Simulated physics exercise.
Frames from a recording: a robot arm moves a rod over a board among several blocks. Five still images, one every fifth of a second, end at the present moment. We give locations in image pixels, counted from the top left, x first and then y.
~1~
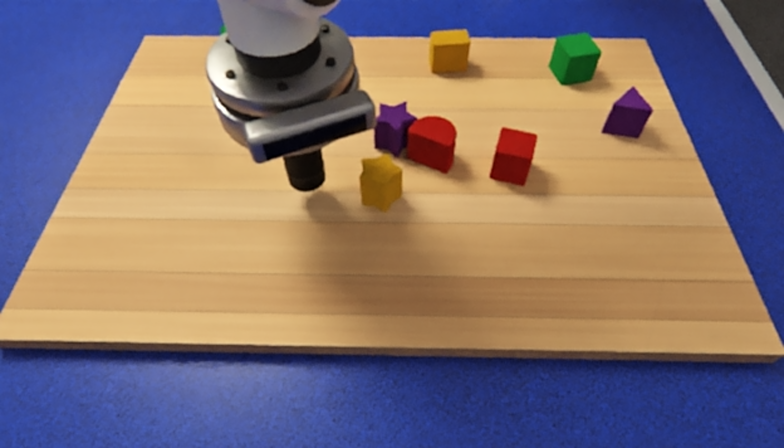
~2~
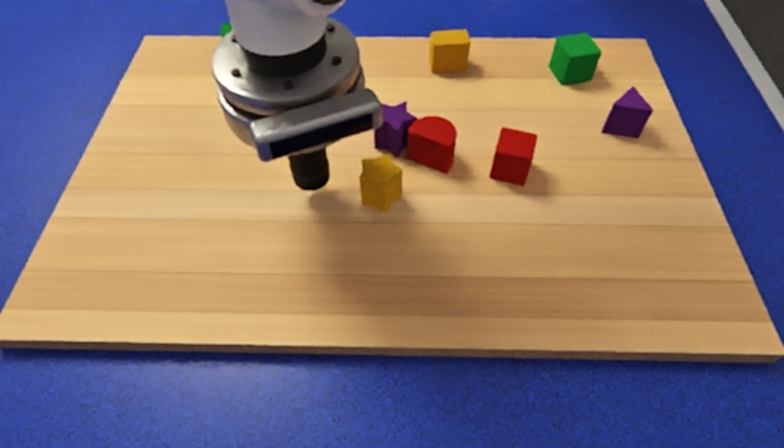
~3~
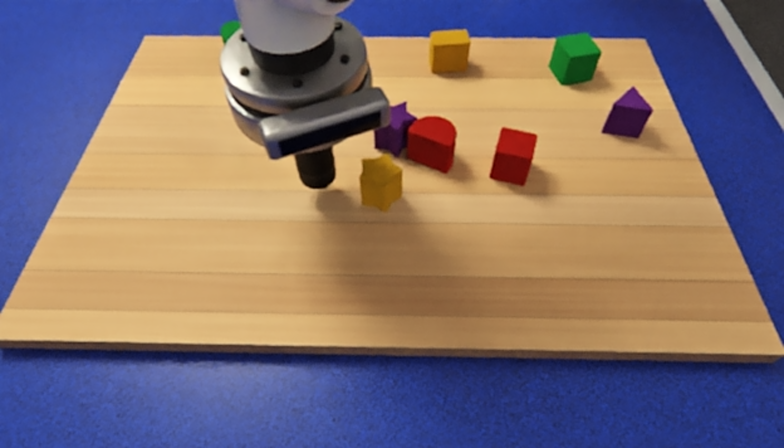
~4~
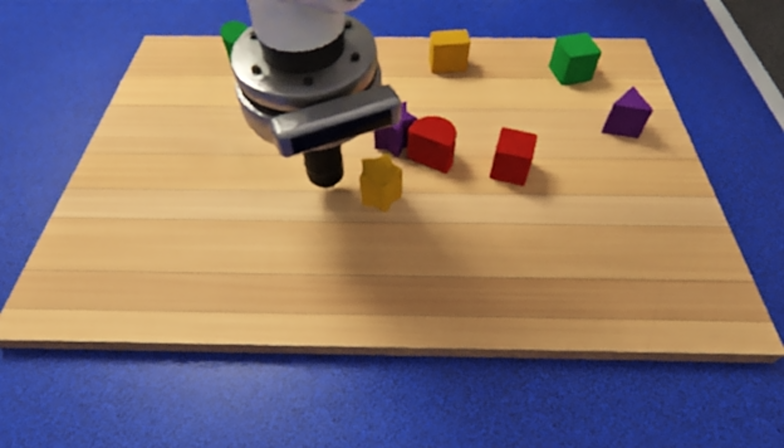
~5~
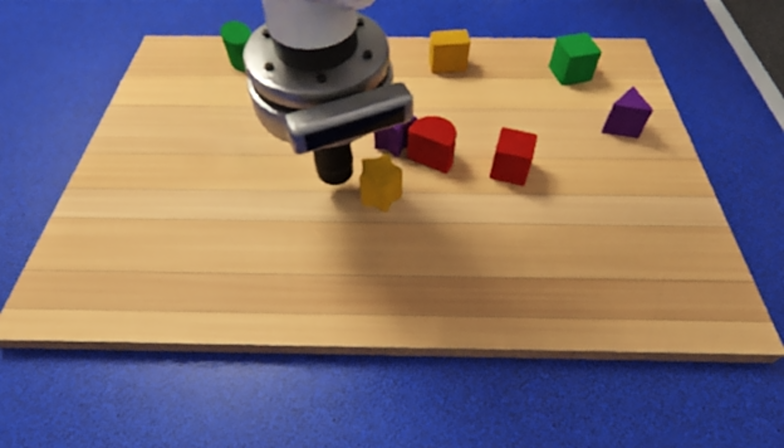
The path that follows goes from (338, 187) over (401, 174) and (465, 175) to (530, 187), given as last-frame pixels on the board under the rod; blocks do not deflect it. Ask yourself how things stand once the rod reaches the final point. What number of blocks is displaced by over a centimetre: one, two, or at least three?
I expect three or more blocks to move.
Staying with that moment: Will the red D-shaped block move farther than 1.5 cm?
Yes, that is what happens.
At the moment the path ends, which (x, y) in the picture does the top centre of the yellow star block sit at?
The middle of the upper face of the yellow star block will lie at about (419, 171) in the picture.
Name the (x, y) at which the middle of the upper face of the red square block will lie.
The centre of its top face lies at (561, 139).
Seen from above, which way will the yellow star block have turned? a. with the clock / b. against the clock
Answer: A.
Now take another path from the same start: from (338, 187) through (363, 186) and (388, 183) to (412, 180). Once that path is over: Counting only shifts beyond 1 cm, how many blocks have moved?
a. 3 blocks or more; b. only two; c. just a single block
That would be c.
What follows on the original path. One third of the way, rod (402, 160); yellow star block (413, 172), turned 70° clockwise.
Two thirds of the way, rod (467, 160); yellow star block (419, 171), turned 95° clockwise; red D-shaped block (453, 122), turned 25° anticlockwise.
At the end, rod (535, 172); yellow star block (419, 171), turned 95° clockwise; purple star block still; red D-shaped block (453, 122), turned 25° anticlockwise; red square block (561, 139), turned 75° anticlockwise.
